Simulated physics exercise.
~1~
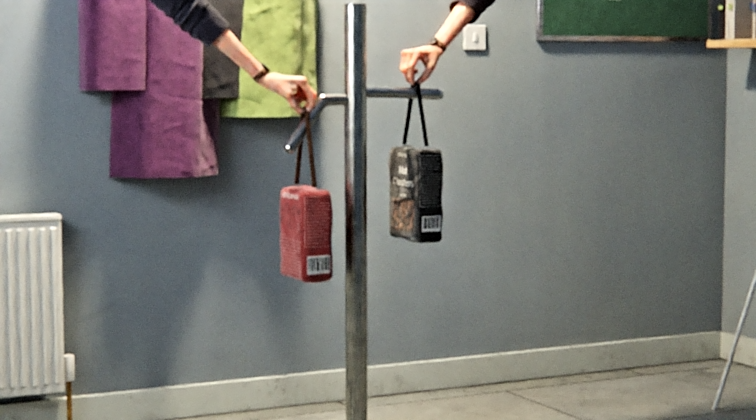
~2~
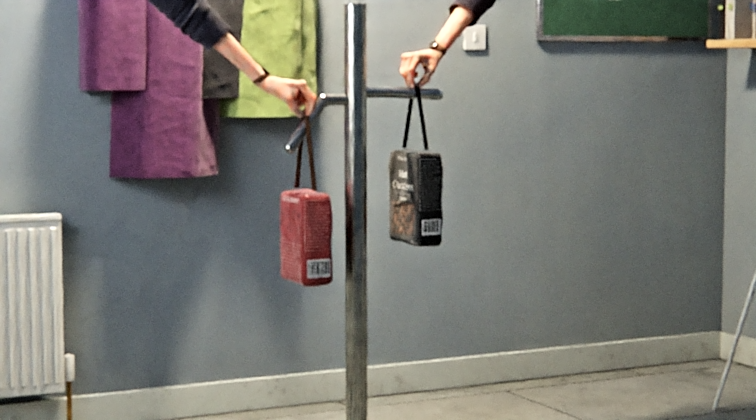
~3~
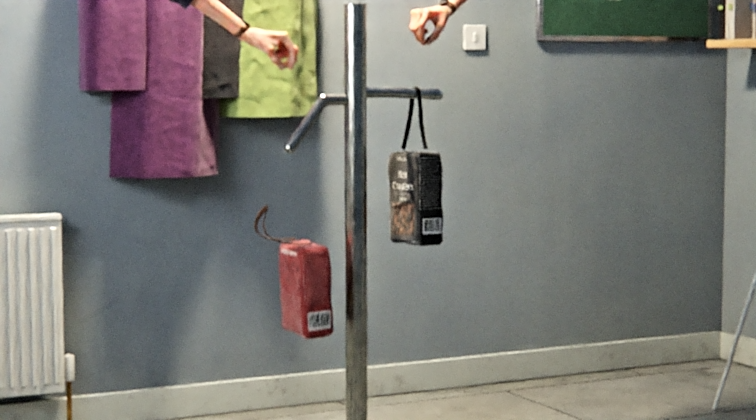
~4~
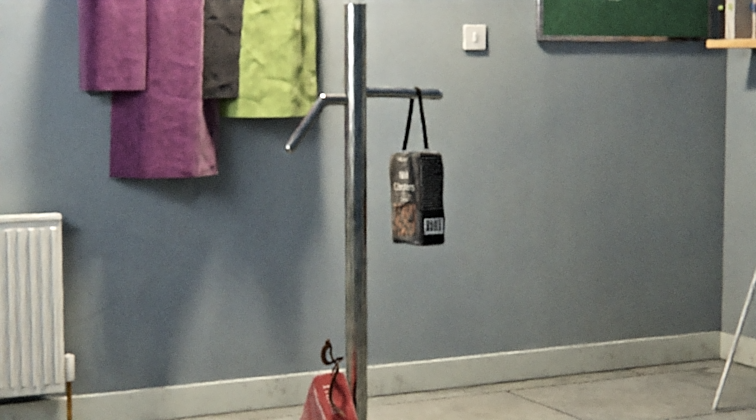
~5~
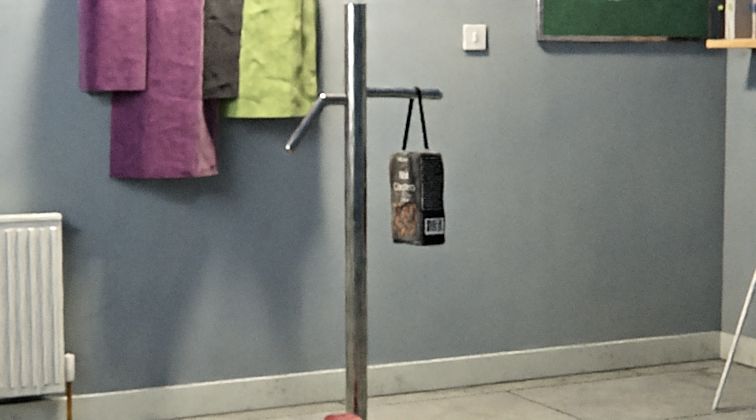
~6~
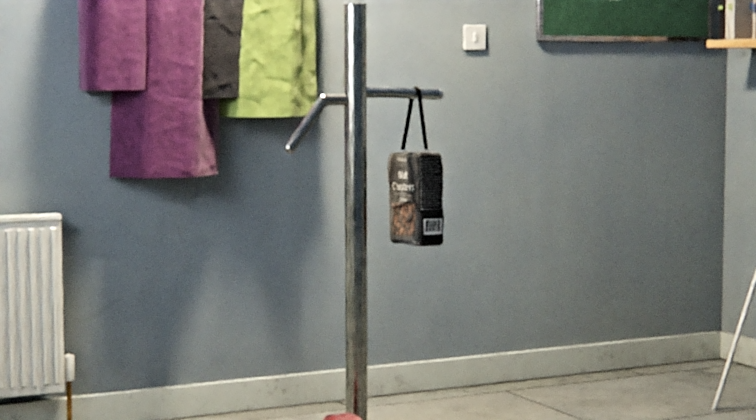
In a grey-walled room seen from the front by a still camera, a metal post stands with a peg on either side, between a white radiator on the left and a green board at upper right. Purple, dark and lime-green cloths hang behind it. Two hands reach in from above, holding a red sack at the left peg and a black bag at the right by their loops. Both hands let go and draw away. The red sack drops upright, then tips beside the post's base. It ends down at the bottom, barely visible, while the black bag stays hanging.
